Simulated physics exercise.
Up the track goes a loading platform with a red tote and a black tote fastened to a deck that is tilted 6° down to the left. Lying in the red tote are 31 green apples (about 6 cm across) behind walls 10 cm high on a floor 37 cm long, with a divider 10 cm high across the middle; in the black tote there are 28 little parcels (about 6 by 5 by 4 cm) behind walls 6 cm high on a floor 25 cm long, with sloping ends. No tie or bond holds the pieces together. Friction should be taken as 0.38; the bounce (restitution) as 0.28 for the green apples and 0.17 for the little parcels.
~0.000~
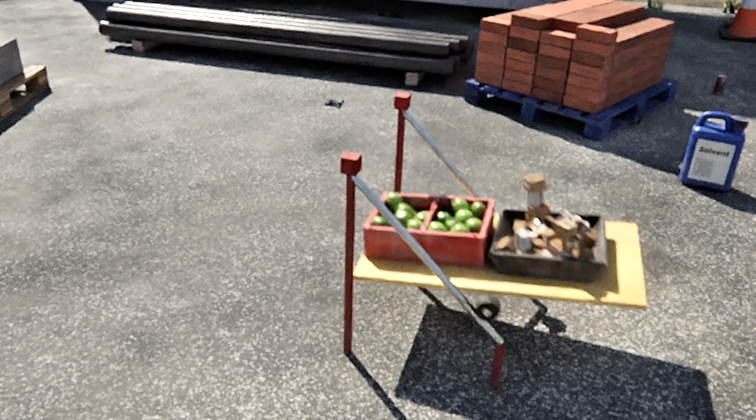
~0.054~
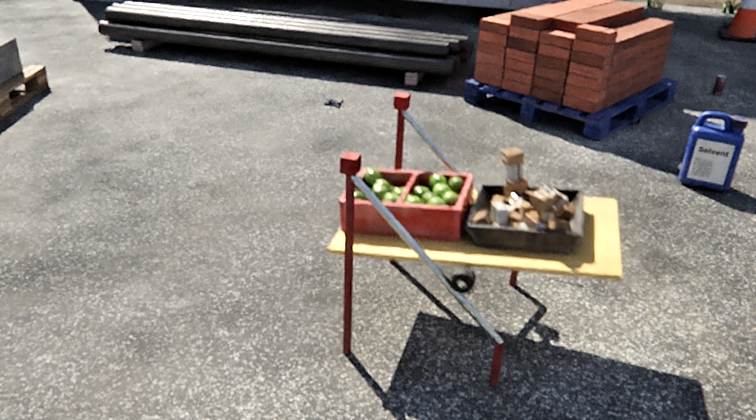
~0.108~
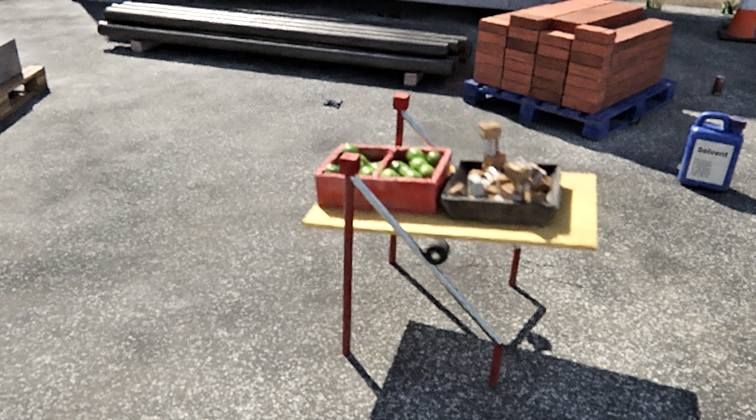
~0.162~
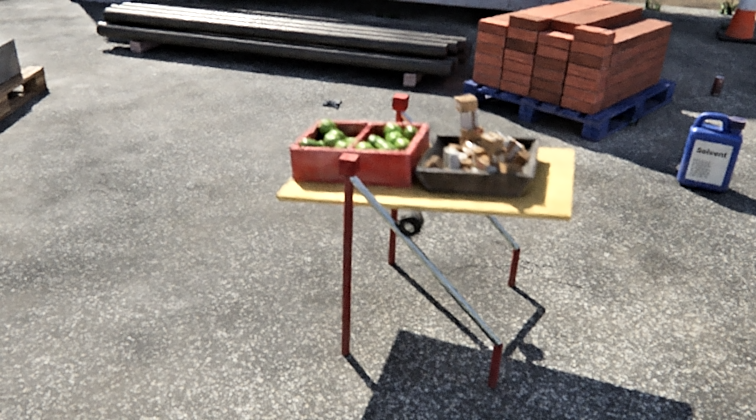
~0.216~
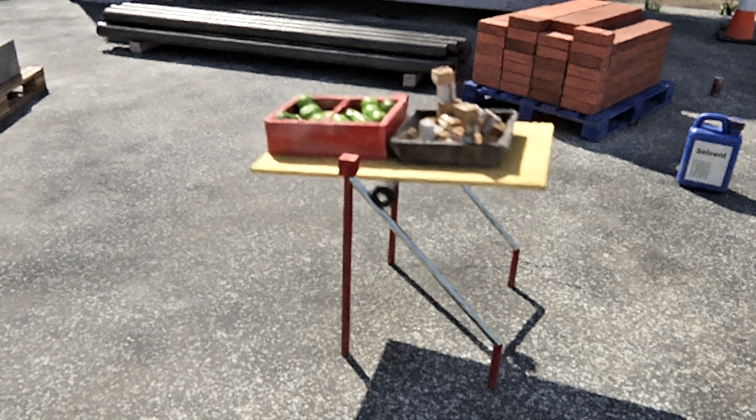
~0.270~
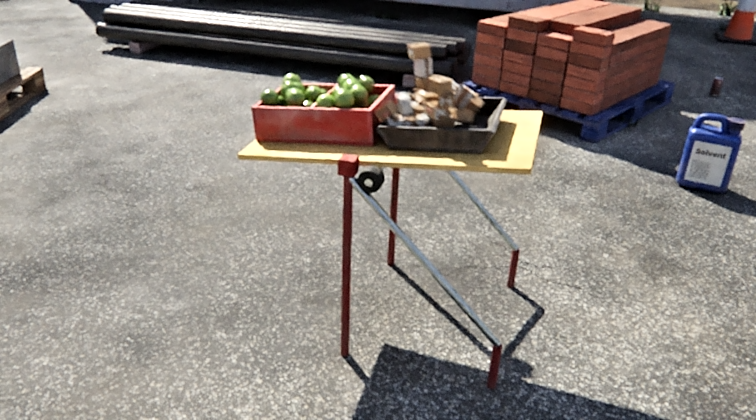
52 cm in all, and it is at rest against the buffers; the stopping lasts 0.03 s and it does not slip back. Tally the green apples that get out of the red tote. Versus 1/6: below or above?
Honestly, the fraction that gets out surpasses a sixth.
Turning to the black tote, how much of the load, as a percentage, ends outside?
I'd put the black tote at some 70 per cent.
After 0.35 s, the red tote is down by 1 of 31 and the black tote is down by 7 of 28.
After 0.51 s, the red tote is down by 8 of 31 and the black tote is down by 18 of 28.
After 0.73 s, the red tote is down by 9 of 31 and the black tote is down by 19 of 28.
Final count (at 1.28 s), the red tote is down by 9 of 31 and the black tote is down by 19 of 28. Asked share, 9 of 31, 29 per cent.
